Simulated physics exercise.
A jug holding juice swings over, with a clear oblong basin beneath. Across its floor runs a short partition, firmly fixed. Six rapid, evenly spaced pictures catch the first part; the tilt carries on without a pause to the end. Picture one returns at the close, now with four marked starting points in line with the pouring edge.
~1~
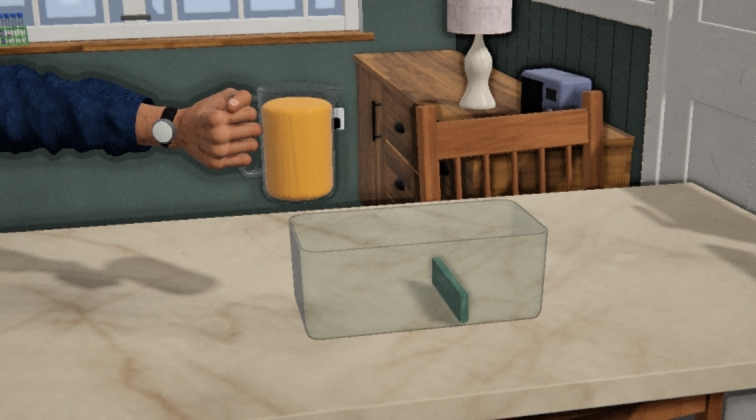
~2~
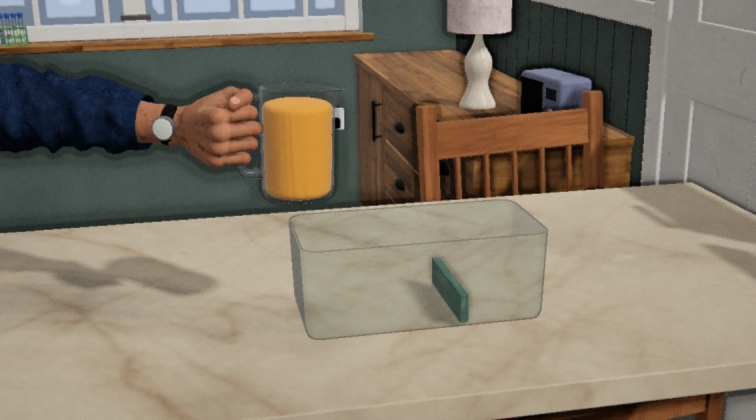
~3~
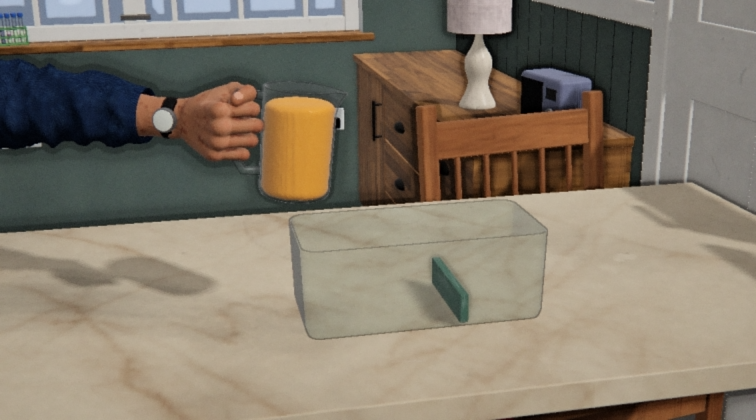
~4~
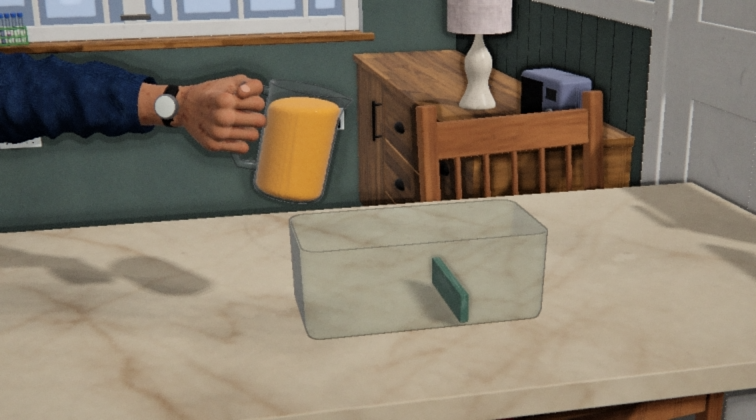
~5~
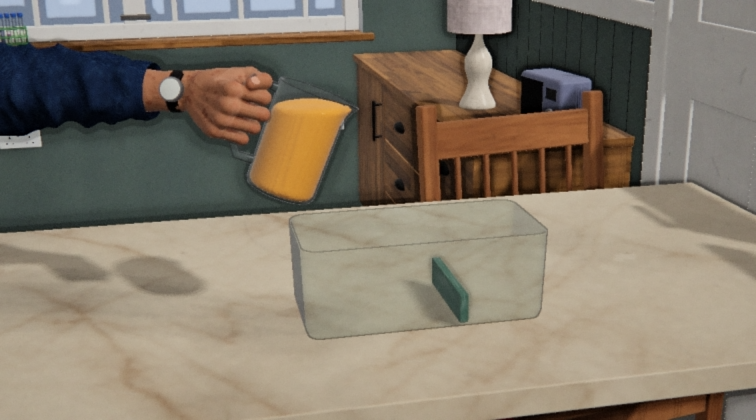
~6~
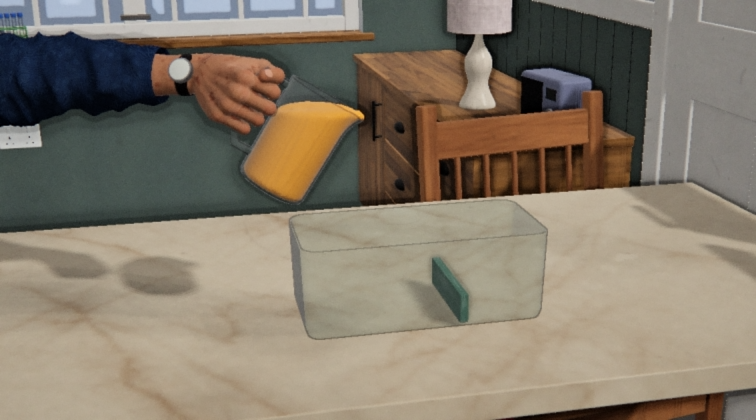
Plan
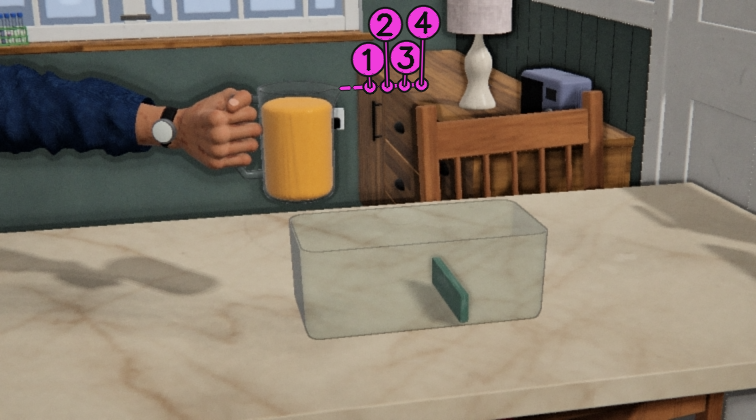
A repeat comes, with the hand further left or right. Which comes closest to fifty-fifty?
Place 2.
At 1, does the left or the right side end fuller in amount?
The left one.
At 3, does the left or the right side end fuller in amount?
More ends on the right.
In magenta, 1 at (370, 87); 2 at (387, 86); 3 at (404, 85); 4 at (421, 84).
With 1, about 87 % ends left of the wall and 9 % right of it; 4 % is lost outside.
With 2, about 50 % ends left of the wall and 49 % right of it.
With 3, about 16 % ends left of the wall and 83 % right of it.
With 4, about 10 % ends left of the wall and 88 % right of it; 3 % is lost outside.
